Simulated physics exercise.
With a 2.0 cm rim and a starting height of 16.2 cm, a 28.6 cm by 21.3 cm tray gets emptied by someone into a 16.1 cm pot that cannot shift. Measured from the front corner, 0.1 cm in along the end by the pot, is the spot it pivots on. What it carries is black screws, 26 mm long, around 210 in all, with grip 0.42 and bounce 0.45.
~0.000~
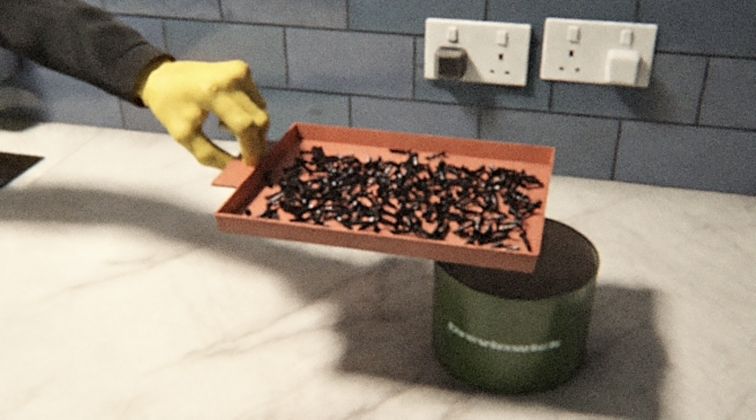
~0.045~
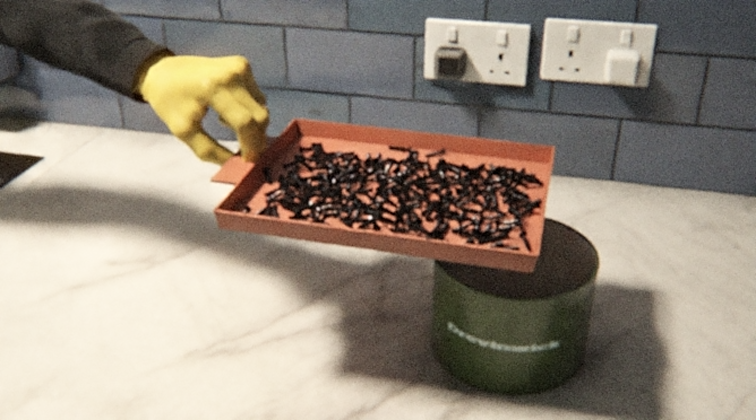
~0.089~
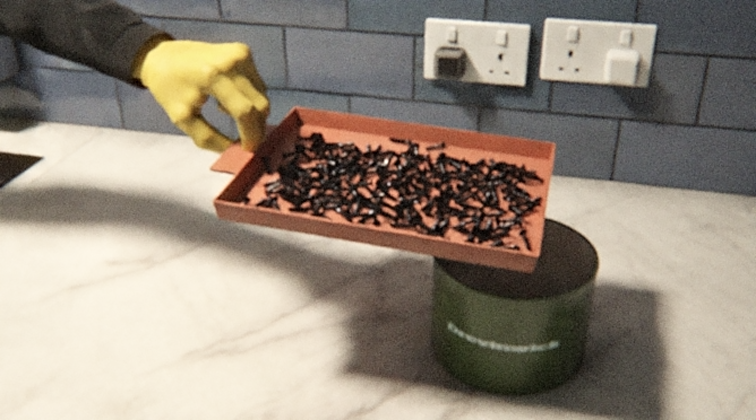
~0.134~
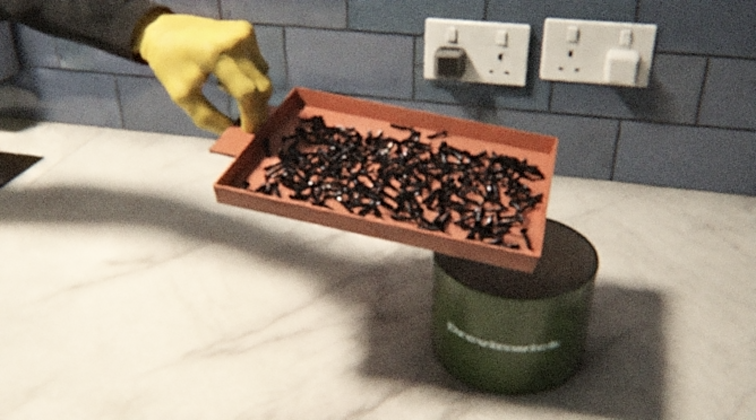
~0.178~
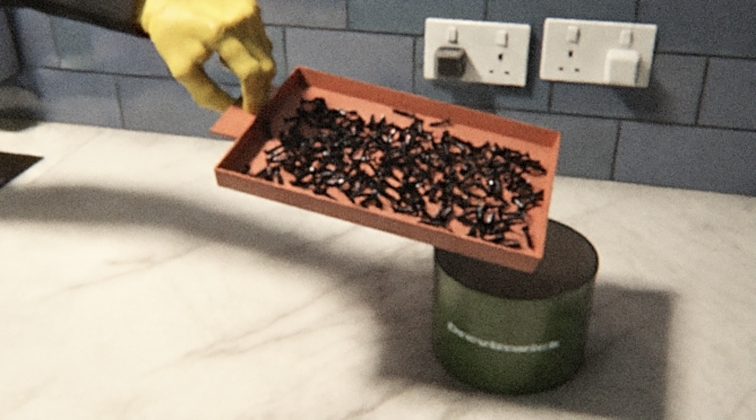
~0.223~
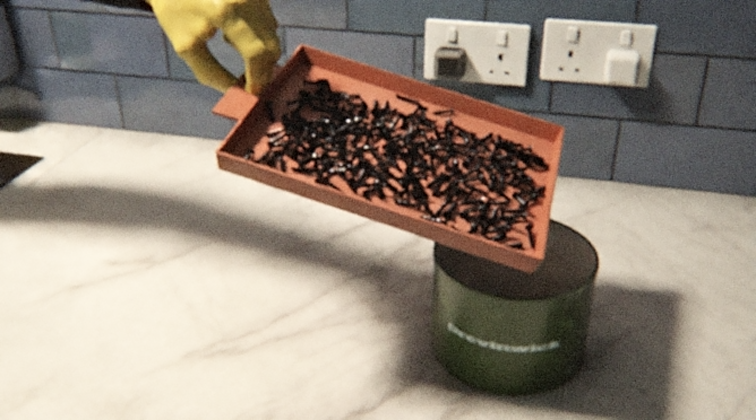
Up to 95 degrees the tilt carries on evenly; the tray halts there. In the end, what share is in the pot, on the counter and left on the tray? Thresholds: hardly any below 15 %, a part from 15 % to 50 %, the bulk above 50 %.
Prediction - pot: Hardly any; counter: The bulk; tray: Hardly any.
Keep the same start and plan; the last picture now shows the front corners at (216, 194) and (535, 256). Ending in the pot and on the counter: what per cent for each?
That works out as pot 0 and counter 100.
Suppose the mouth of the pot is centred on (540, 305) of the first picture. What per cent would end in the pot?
About 75 per cent.
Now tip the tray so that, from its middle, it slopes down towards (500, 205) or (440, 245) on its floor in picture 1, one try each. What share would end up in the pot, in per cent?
Some 40 and 0 per cent.
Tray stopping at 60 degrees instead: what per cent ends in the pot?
It would be near 0 per cent.
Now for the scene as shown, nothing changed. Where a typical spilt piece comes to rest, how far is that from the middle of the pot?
Some 18 cm, give or take.
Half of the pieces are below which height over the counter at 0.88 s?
About 18 cm.
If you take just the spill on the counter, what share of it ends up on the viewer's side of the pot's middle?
About 100 percent of the spill.
Then, at 0.62 s, tilt 54 degrees; the tray holds 100 %, the pot 0 %.
After 0.88 s, tilt 79 degrees; the tray holds 50 %, the pot 0 %.
After 1.25 s, tilt 95 degrees; the tray holds 0 %, the pot 0 %.
In the end, at 2.2 s, pot 0 %, counter 100 %, tray 0 %.
